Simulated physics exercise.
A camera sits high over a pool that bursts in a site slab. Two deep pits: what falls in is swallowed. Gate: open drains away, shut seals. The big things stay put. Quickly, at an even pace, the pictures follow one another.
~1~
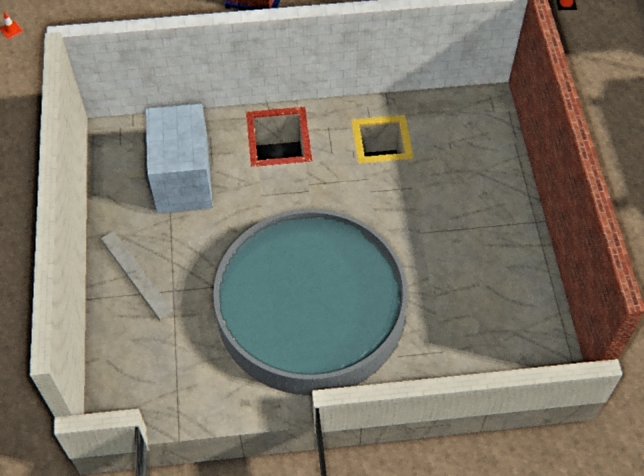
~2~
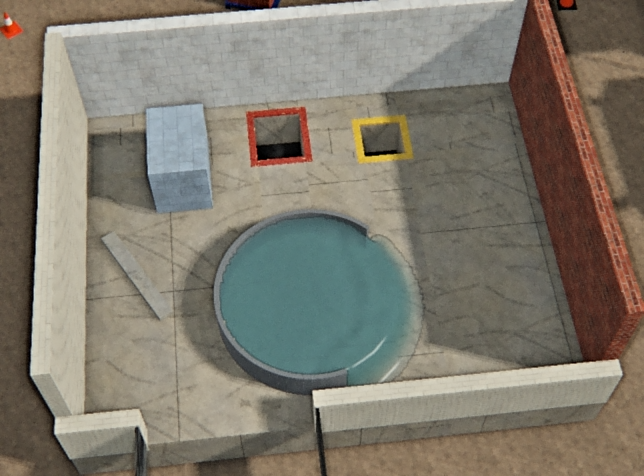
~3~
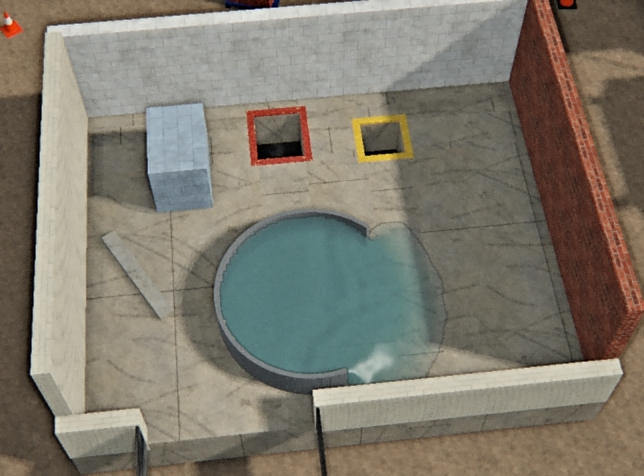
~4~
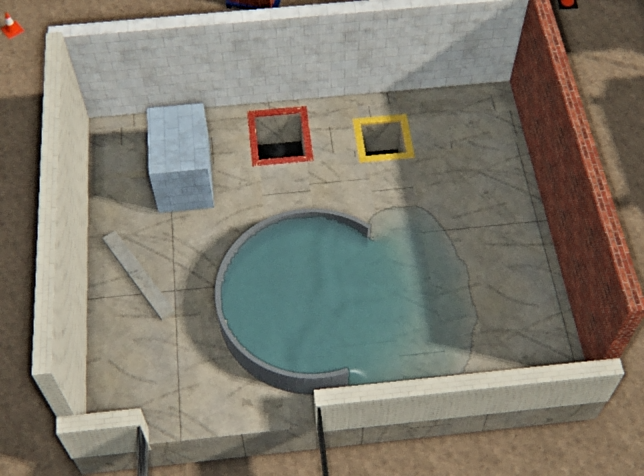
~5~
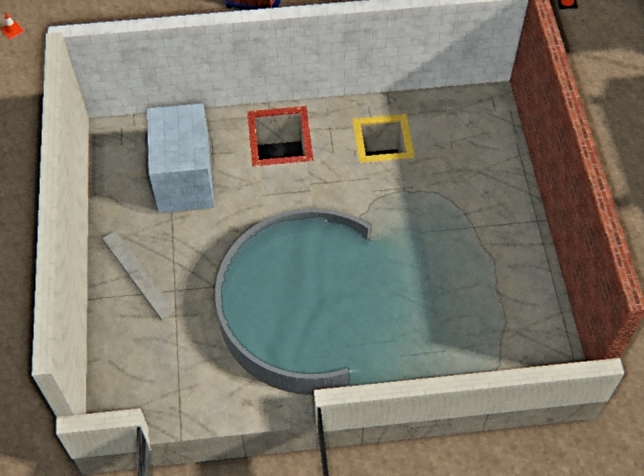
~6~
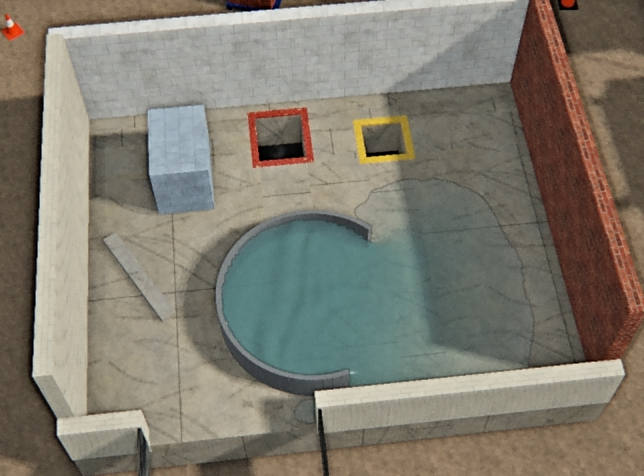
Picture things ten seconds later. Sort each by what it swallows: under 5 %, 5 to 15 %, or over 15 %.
Sorted: Gate under 5 %, yellow pit over 15 %, red pit 5 to 15 %.
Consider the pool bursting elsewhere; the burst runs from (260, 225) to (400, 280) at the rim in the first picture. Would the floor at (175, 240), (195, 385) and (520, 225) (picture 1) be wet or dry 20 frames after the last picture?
The first would be still unwetted, the second still unwetted and the third drenched.
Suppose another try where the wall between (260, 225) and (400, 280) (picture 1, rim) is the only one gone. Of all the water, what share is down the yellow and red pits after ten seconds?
Approximately, yellow takes 30 % and red takes 25 %.
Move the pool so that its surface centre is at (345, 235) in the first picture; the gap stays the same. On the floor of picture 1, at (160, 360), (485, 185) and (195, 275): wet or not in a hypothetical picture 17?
Well, first one stays dry, second one got wet, third one stays dry.
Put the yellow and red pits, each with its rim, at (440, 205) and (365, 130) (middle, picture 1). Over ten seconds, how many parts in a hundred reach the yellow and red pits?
Of everything, yellow catches 25 per cent while red catches 20 per cent.
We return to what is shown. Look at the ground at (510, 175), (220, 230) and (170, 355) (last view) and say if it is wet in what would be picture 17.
First swamped, then spared, then spared.
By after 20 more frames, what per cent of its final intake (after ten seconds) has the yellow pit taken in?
Share at that point: Roughly 0 %.
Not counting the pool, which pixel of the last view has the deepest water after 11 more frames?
It should be close to (591, 382).
A moment on, water covers 35 % of the floor; the gate 0 %, the yellow pit 0 %, the red pit 0 %.
Next, water covers 40 % of the floor; the gate 0 %, the yellow pit 0 %, the red pit 0 %.
Then, water covers 40 % of the floor; the gate 1 %, the yellow pit 0 %, the red pit 0 %.
Later, water covers 65 % of the floor; the gate 1 %, the yellow pit 8 %, the red pit 4 %.
In the end, water covers 75 % of the floor; the gate 3 %, the yellow pit 22 %, the red pit 13 %.
